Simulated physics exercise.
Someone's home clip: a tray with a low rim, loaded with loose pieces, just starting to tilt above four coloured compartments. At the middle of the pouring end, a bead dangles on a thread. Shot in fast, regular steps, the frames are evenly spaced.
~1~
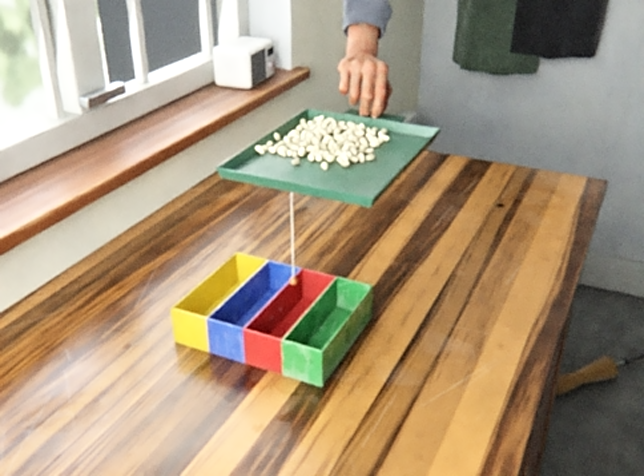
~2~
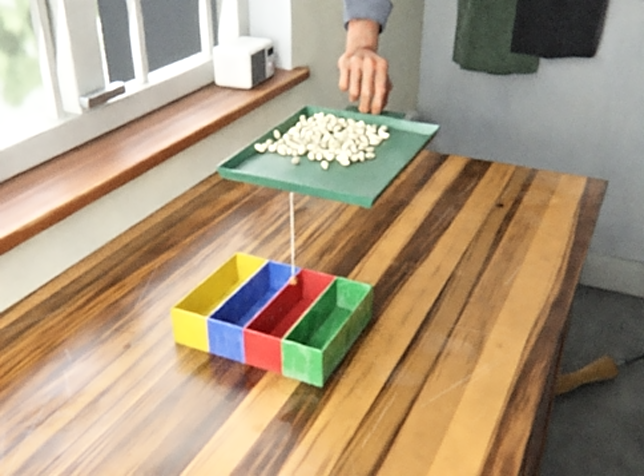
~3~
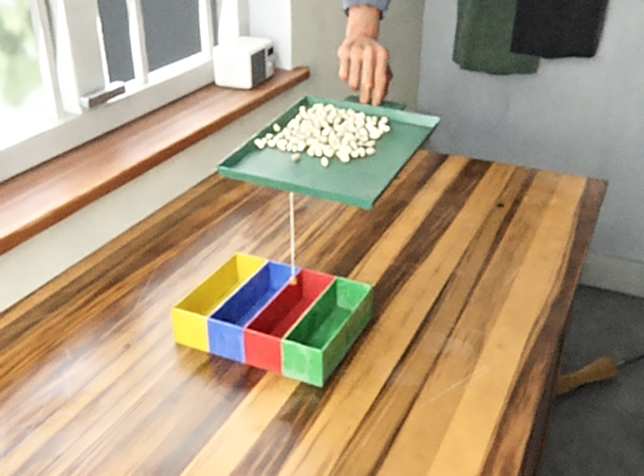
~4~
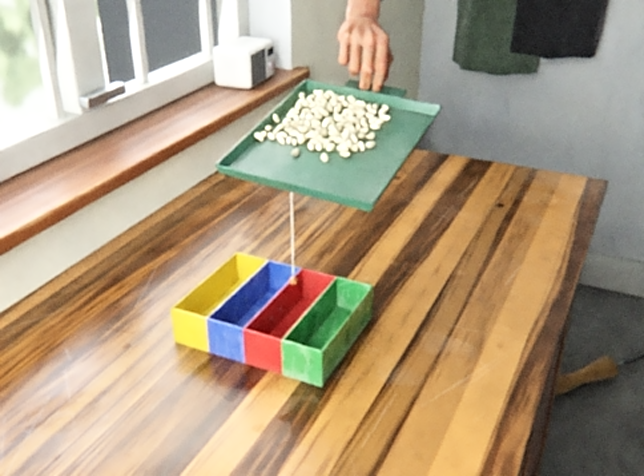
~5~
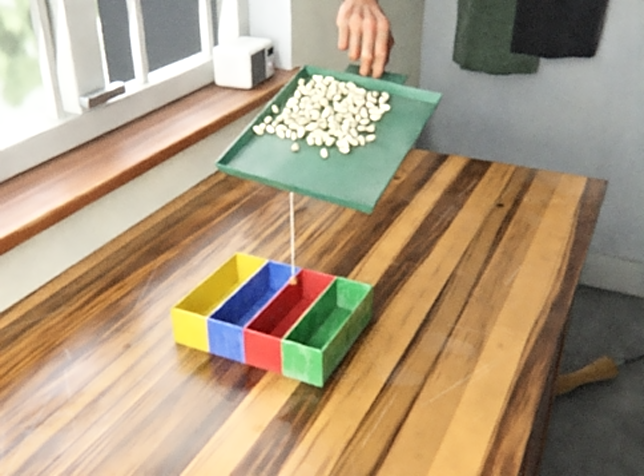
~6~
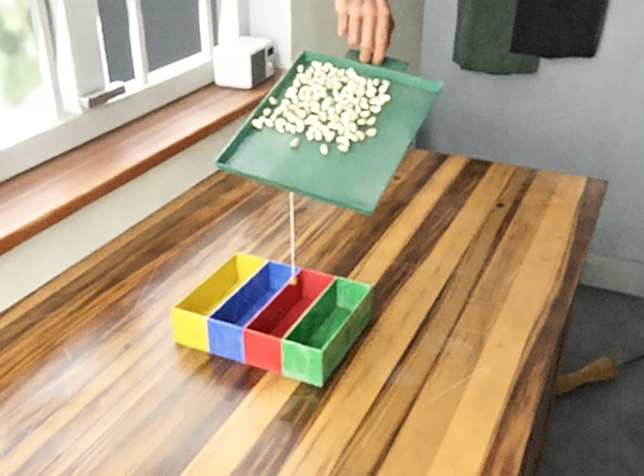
A hand grips the far edge of a green, low-rimmed tray above a glossy striped wooden table, seen from above at an angle, beside a window with a white box on its sill. White beans lie heaped on the tray, a thread hangs from its near edge, and yellow, blue, red and green compartments sit below, left to right. The hand raises the far edge, steepening the tray toward the viewer, and a few beans shift slightly apart while the camera stays still.
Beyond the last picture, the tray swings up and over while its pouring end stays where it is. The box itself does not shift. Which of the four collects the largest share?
The green one.
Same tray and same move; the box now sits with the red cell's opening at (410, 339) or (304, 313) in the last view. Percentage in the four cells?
You'd get 80 per cent first and 80 per cent second.
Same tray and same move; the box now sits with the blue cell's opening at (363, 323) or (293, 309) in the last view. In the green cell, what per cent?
About 0 and 40 per cent.
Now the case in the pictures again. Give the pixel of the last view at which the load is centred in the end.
Around (328, 362).
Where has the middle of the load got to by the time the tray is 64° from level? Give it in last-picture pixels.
Near the pixel (328, 201).
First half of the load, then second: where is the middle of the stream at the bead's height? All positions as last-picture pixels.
Near (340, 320) and later near (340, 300).
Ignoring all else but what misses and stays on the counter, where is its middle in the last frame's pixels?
Estimated middle: Around (377, 386).
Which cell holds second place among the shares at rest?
That's that red cell.
Soon after the last picture, tray tipped steeply; about two thirds on the tray; about a quarter falling or outside the box.
A little later, tray tipped past a quarter turn; a small part on the tray; about a quarter in the green cell; a small part in the red cell; a stray few in the blue cell; about half falling or outside the box.
Later still, tray tipped past a quarter turn; about a third in the green cell; a small part in the red cell; a small part in the blue cell; about half falling or outside the box.
At rest, tray tipped past a quarter turn; about a third in the green cell; a small part in the red cell; a small part in the blue cell; none in the yellow cell; about half outside the box.
